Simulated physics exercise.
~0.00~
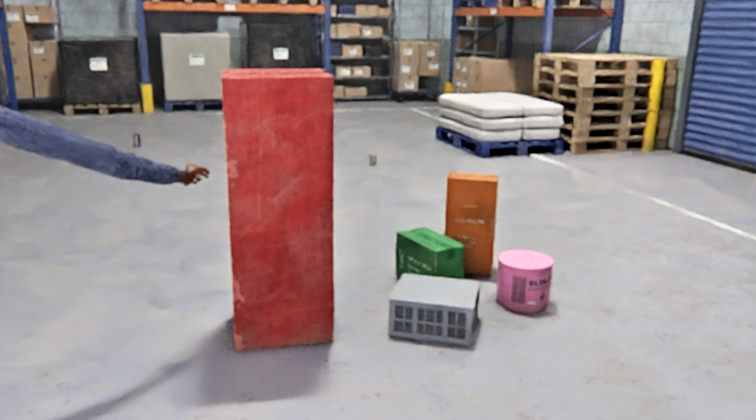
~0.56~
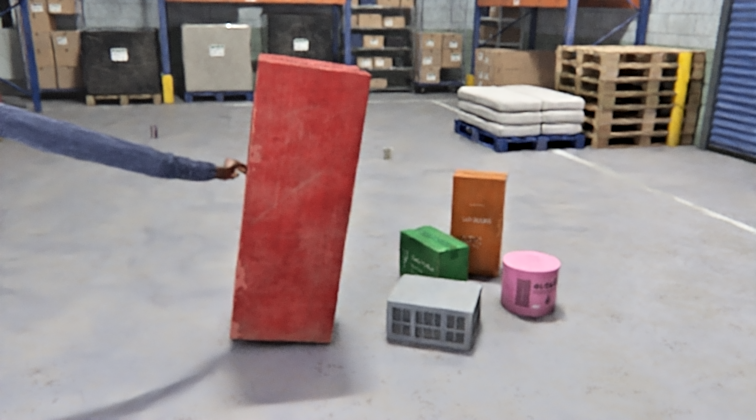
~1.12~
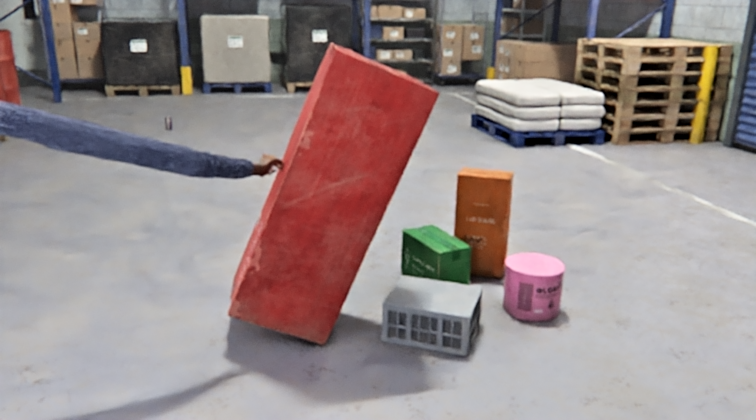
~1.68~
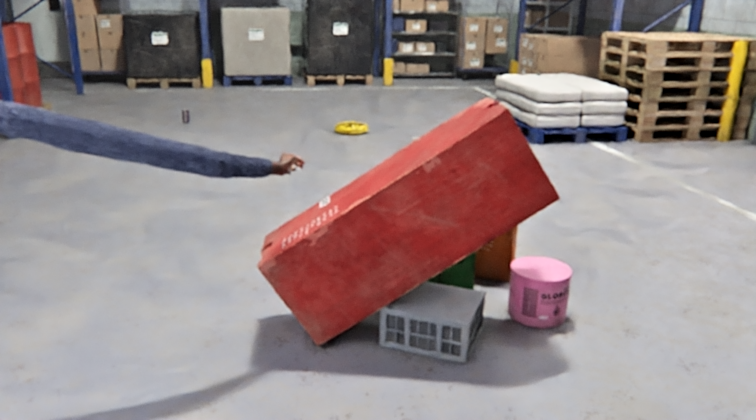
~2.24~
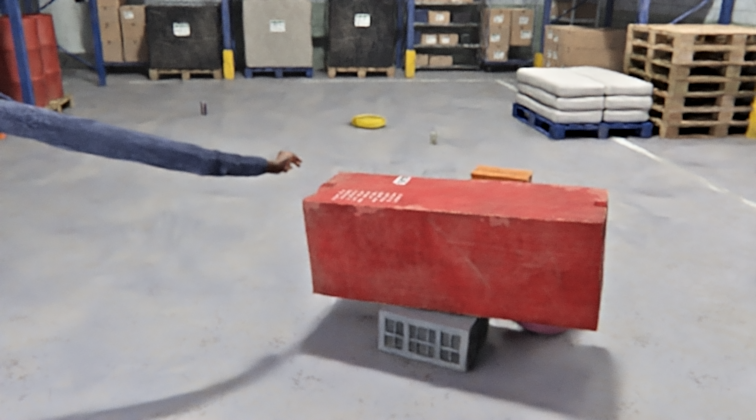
A hand reached in from the left and pushed a tall red box until it tipped over to the right, coming down across a grey crate and hiding most of the green box, orange box and pink pail behind it.
